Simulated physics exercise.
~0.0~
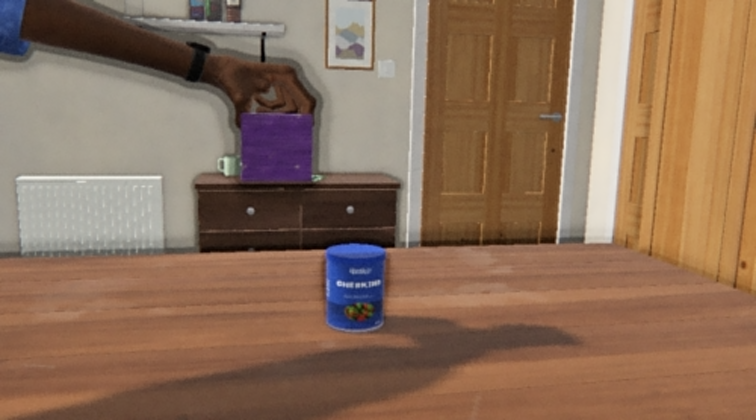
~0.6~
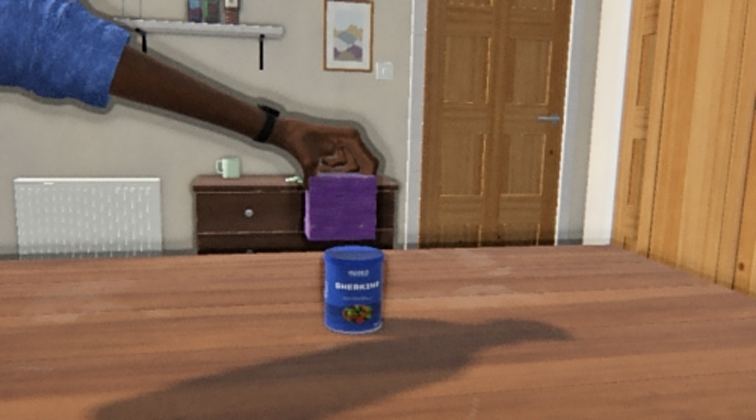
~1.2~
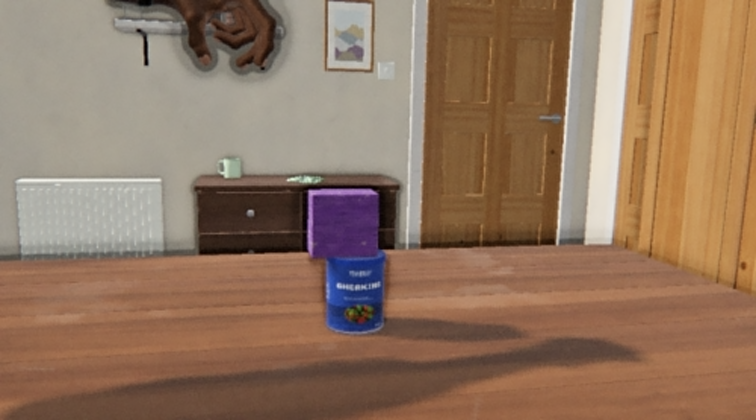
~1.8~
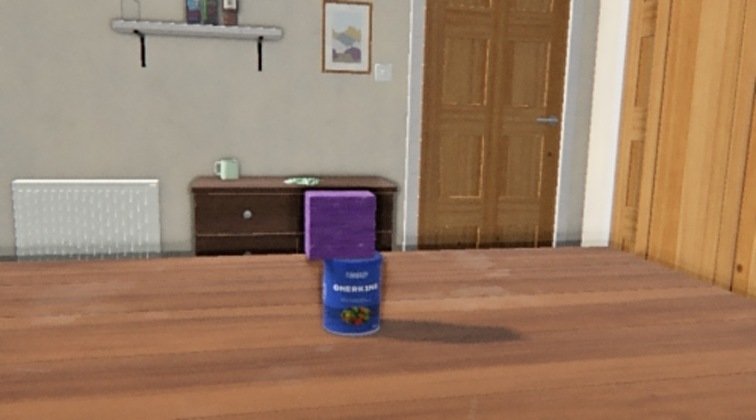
In a room with a wooden table, a hand carried a purple block rightward and down onto a small blue pot, then let go and drew back out of view. The block stayed upright on top, sitting slightly to the left, and the pile held.
